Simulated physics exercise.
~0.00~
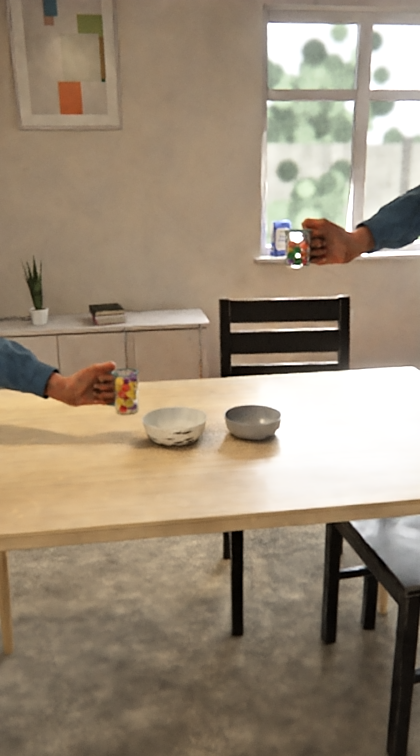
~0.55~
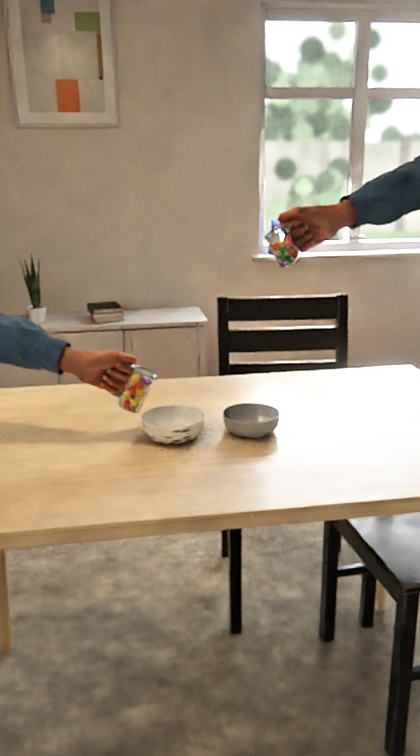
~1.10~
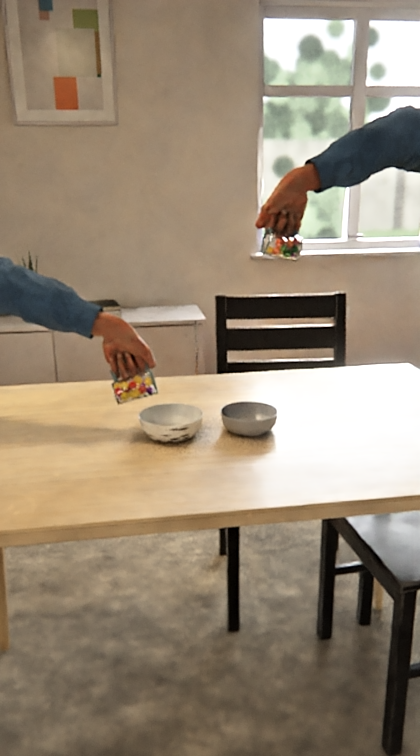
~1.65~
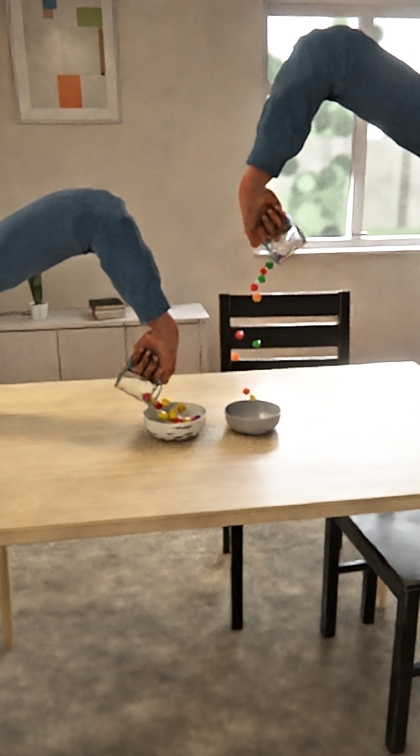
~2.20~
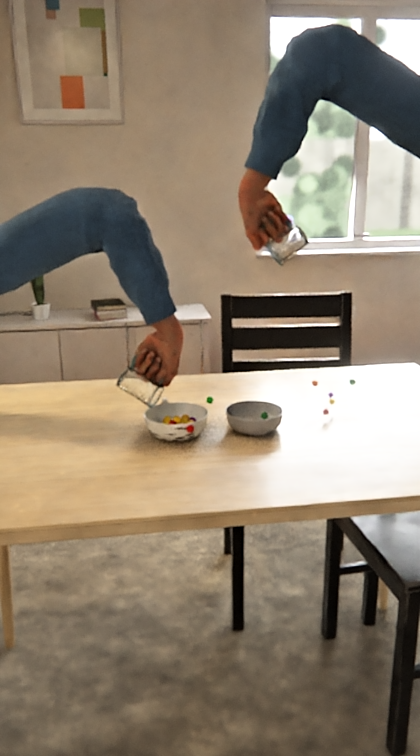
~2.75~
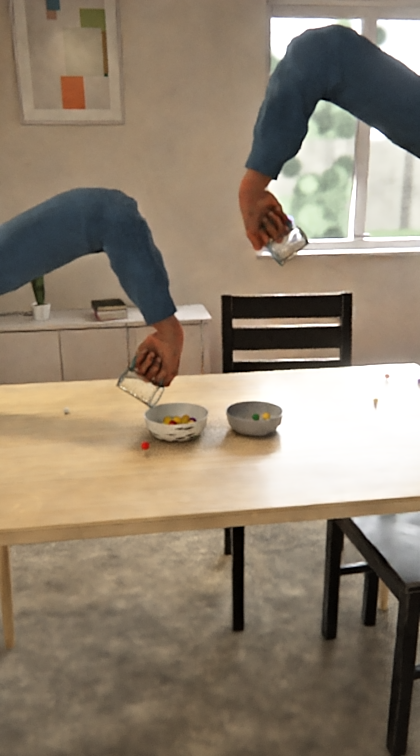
We see two hands tip clear cups of colourful candies over two bowls on a wooden table, the left held low and the right held high. The left cupful lands in its bowl, while most of the right one's scatters outside, leaving a few in the dish.
